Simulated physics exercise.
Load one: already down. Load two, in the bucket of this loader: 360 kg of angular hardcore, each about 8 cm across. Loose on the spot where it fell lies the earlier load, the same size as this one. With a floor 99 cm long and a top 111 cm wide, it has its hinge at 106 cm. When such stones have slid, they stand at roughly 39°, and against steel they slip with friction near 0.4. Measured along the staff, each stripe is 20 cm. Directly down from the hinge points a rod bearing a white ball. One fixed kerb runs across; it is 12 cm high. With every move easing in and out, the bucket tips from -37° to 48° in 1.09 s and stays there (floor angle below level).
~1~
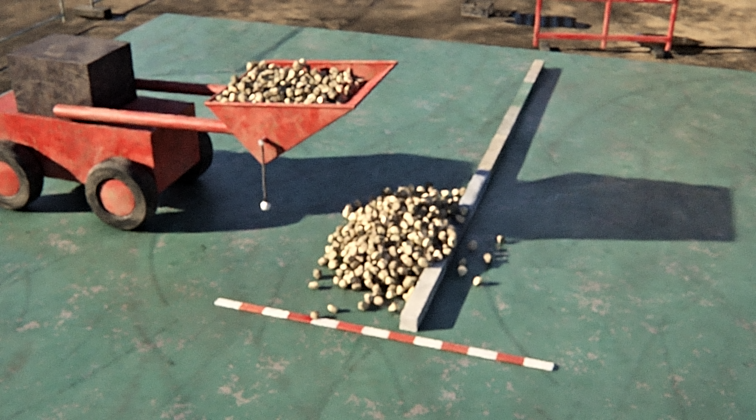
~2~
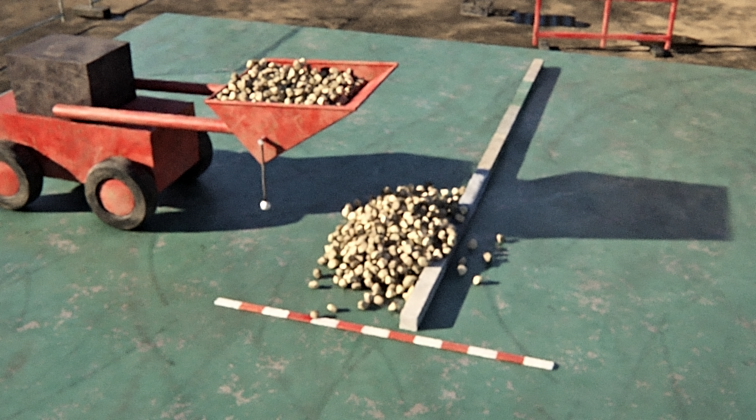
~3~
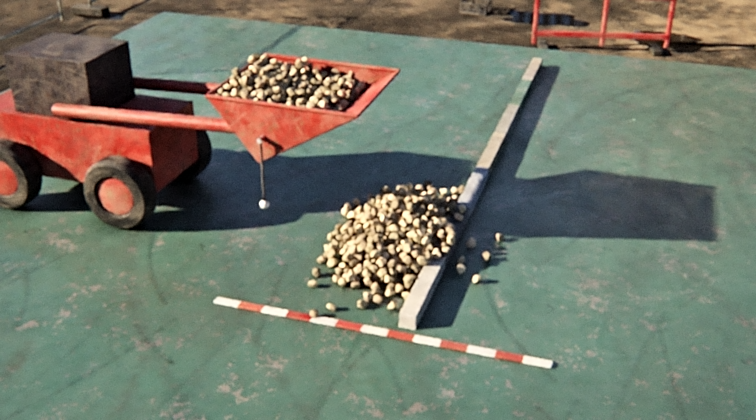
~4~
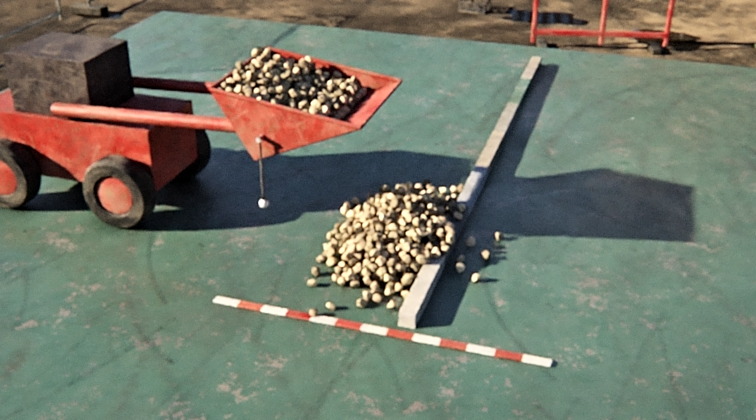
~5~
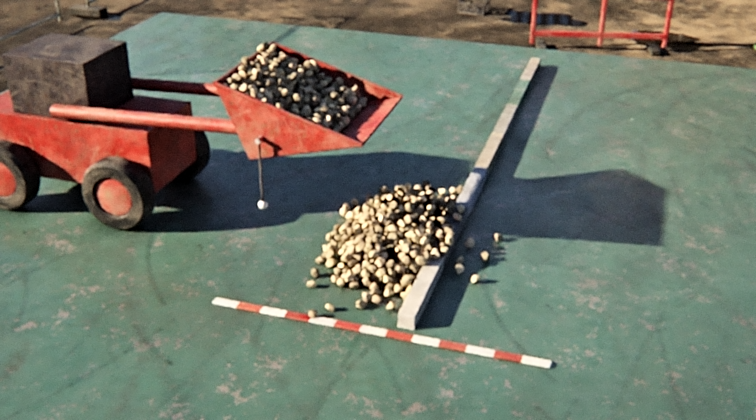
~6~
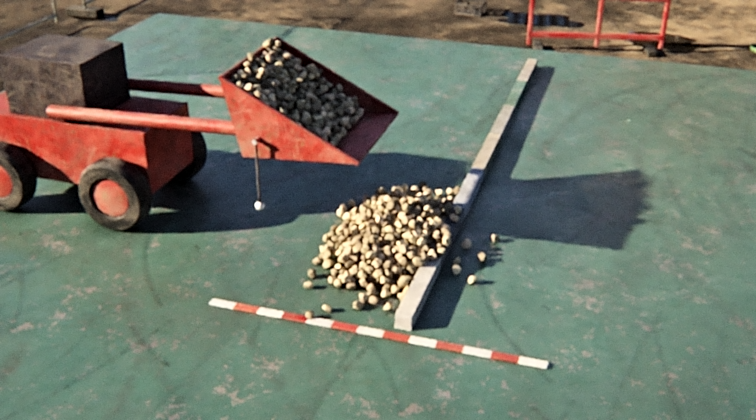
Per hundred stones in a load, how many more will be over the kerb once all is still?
1.
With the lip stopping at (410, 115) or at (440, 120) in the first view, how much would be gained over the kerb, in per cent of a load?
First place about 20 %, second about 50 %.
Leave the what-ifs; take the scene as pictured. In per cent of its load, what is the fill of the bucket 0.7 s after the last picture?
Held: Around 60 % of the load.
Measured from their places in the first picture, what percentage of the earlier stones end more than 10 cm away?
The answer is about 0 per cent.
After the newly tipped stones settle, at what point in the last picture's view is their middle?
Centre: Approx. (355, 218).
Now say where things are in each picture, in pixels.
Lip at (355, 107), floor tilted -37°, highest stones at (293, 73). The earlier load is highest near (400, 206), 28 cm above ground level, 99 % on this side of the kerb, 1 % over the kerb, in the first picture.
Lip at (356, 109), floor tilted -35°, highest stones at (272, 69), in the second picture.
The bucket is at -31°, its lip at (358, 117); the top of the load is at (270, 65), in the third picture.
The bucket is at -23°, its lip at (361, 128); the top of the load is at (265, 59), in the fourth picture.
The bucket is at -14°, its lip at (362, 145); the top of the load is at (266, 54), in the fifth picture.
The bucket is at -4°, its lip at (359, 164); the top of the load is at (271, 51), in the sixth picture.
Then, 0.4 s after the last picture the floor is at 35°; in per cent of one load, 100 in the bucket, 99 on this side of the kerb, 1 over the kerb; the foremost stones are at (465, 255).
Then, 0.7 s after the last picture the floor is at 48°; in per cent of one load, 62 in the bucket, 137 on this side of the kerb, 1 over the kerb; the foremost stones are at (465, 255).
Then, 1.1 s after the last picture the floor is at 48°; in per cent of one load, 19 in the bucket, 180 on this side of the kerb, 1 over the kerb; the foremost stones are at (466, 252).
Then, 3.7 s after the last picture the floor is at 48°; in per cent of one load, 8 in the bucket, 190 on this side of the kerb, 2 over the kerb; the foremost stones are at (495, 254). Net gain over the kerb, 1.
